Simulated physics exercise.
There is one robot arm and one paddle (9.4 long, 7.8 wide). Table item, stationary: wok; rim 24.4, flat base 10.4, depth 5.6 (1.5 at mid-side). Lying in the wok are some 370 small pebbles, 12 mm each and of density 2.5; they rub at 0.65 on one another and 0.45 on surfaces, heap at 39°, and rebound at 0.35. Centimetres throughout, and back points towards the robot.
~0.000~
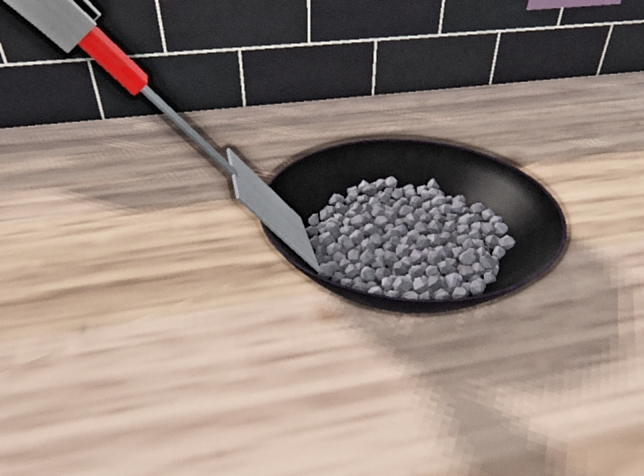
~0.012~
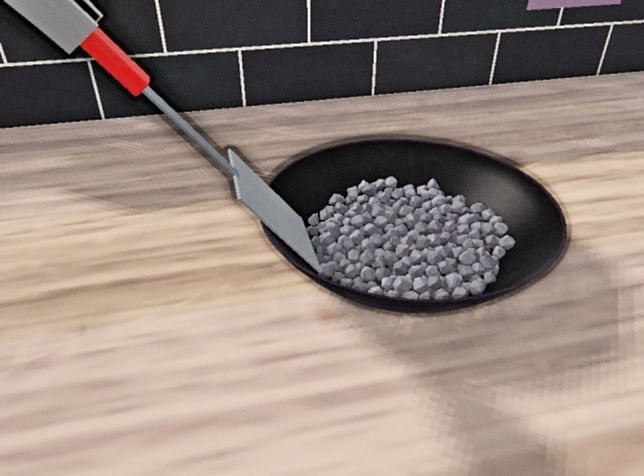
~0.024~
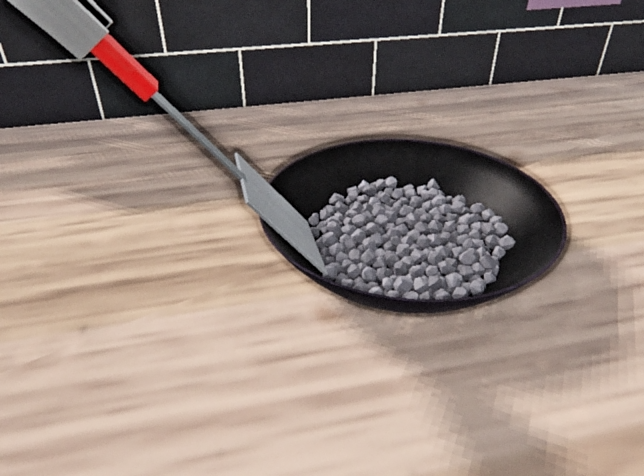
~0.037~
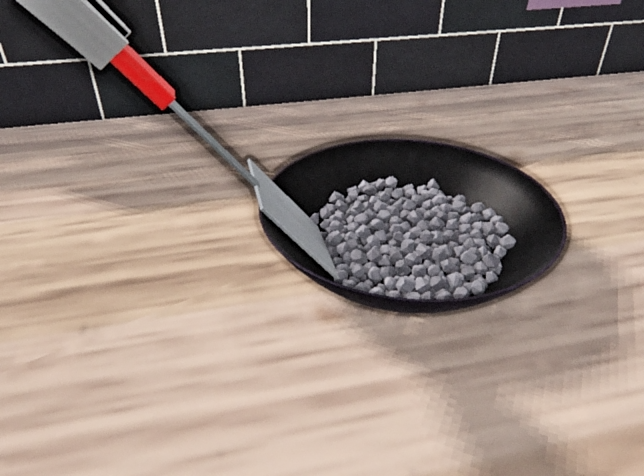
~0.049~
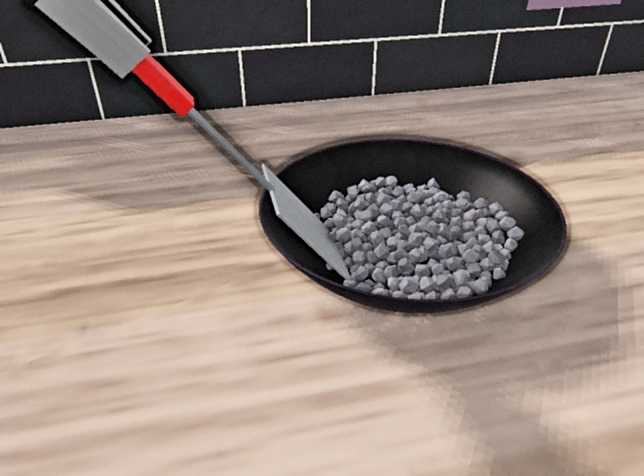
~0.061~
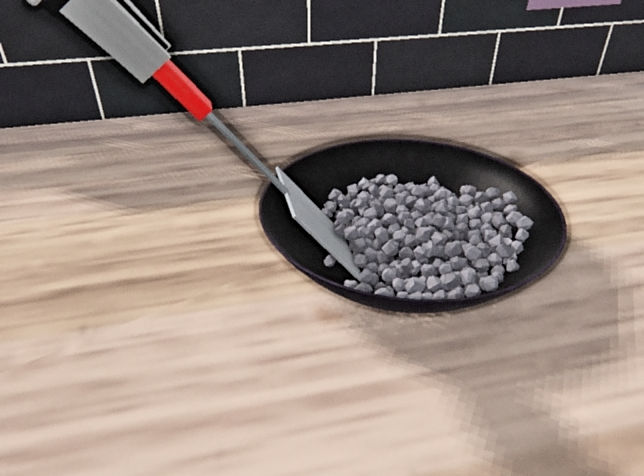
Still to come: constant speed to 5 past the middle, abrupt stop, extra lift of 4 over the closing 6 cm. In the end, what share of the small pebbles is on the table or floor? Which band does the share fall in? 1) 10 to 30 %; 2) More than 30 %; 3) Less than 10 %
(1) 10 to 30 %.
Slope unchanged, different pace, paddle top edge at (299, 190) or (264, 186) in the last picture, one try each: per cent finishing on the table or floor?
20 % and 10 %.
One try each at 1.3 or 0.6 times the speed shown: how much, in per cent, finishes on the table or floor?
25 and 5 %.
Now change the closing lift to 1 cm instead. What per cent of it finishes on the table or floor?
20 per cent.
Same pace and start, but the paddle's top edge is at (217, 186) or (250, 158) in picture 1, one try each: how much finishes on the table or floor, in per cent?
Roughly 10% and 15%.
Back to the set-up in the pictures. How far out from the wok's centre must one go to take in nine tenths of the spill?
About 25 cm.
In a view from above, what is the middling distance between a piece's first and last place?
I'd put it at close to 5 centimetres.
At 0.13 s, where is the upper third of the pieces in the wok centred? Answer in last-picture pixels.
The middle sits at approx. (480, 201).
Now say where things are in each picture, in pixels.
In the first frame, the paddle top edge at (232, 171), sloping 53°; upper third of the load around (411, 227), from x 310 to 505, top at y 185; 371 in the wok.
In the second frame, the paddle top edge at (233, 172), sloping 53°; upper third of the load around (411, 226), from x 310 to 505, top at y 185.
In the third frame, the paddle top edge at (241, 176), sloping 53°; upper third of the load around (412, 226), from x 315 to 505, top at y 185.
In the fourth frame, the paddle top edge at (254, 182), sloping 53°; upper third of the load around (414, 224), from x 315 to 510, top at y 185.
In the fifth frame, the paddle top edge at (270, 187), sloping 53°; upper third of the load around (419, 224), from x 315 to 515, top at y 180.
In the sixth frame, the paddle top edge at (284, 190), sloping 53°; upper third of the load around (432, 219), from x 320 to 525, top at y 180; 371 in the wok.
After 0.09 s, sloping 53°, highest piece 8 above the table; 370 in the wok, 1 on the blade or in flight.
After 0.13 s, sloping 53°, highest piece 10 above the table; 366 in the wok, 5 on the blade or in flight.
After 0.35 s, sloping 53°, highest piece 9 above the table; 318 in the wok, 43 on the table or floor, 10 on the blade or in flight.
After 1.40 s, sloping 53°, highest piece 6 above the table; 317 in the wok, 54 on the table or floor.
In the end, 317 in the wok, 54 on the table or floor. That is 15 % on the table or floor.
